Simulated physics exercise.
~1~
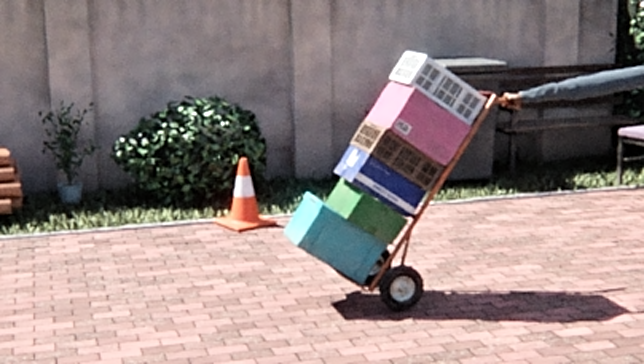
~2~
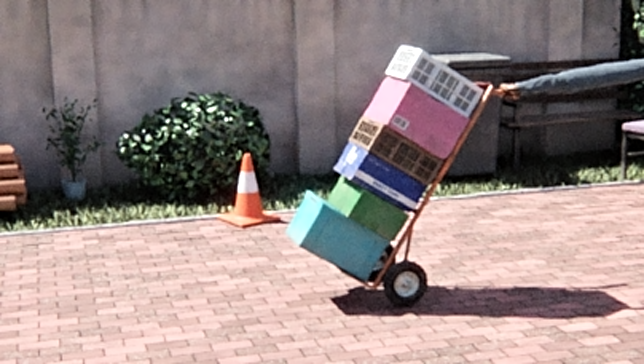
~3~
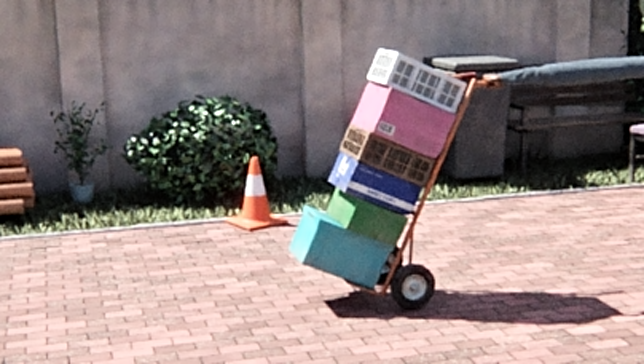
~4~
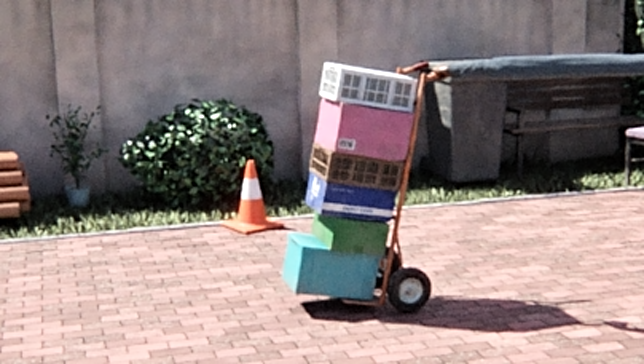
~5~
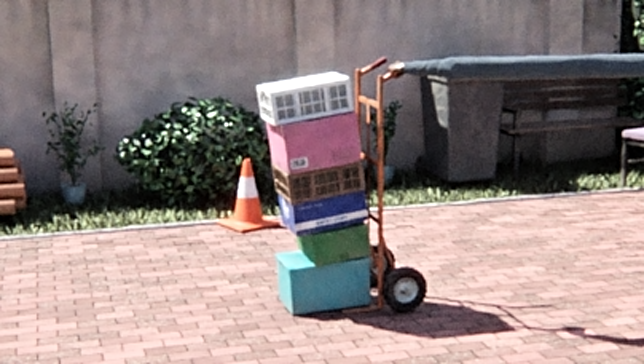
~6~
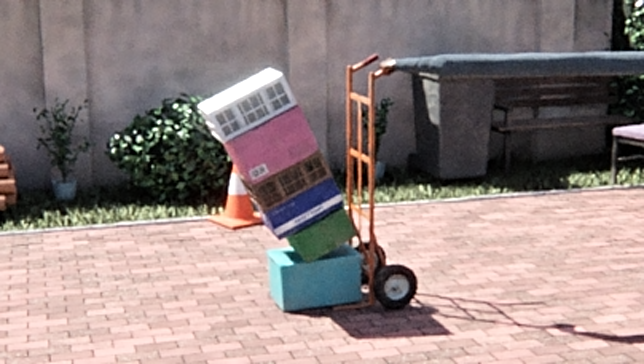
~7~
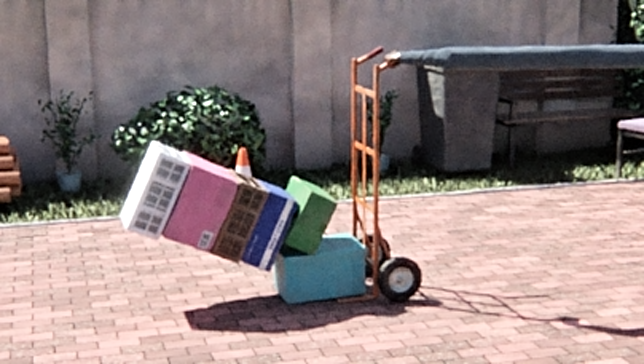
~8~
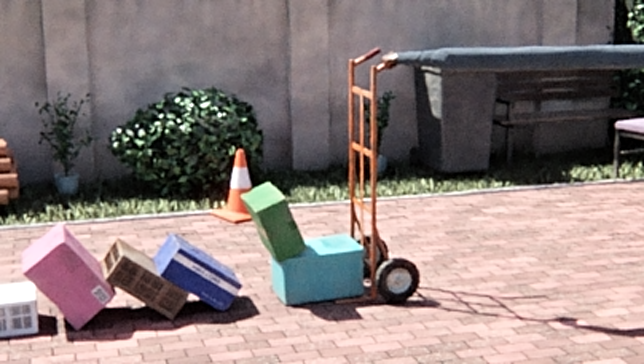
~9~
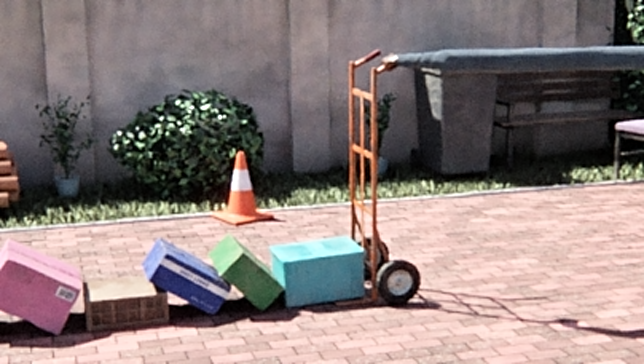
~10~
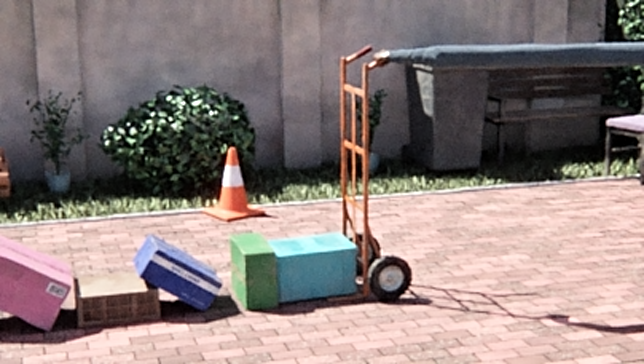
Hand truck tilting upright in a brick yard, its upper five boxes toppling left onto the paving, turquoise box staying beside it.
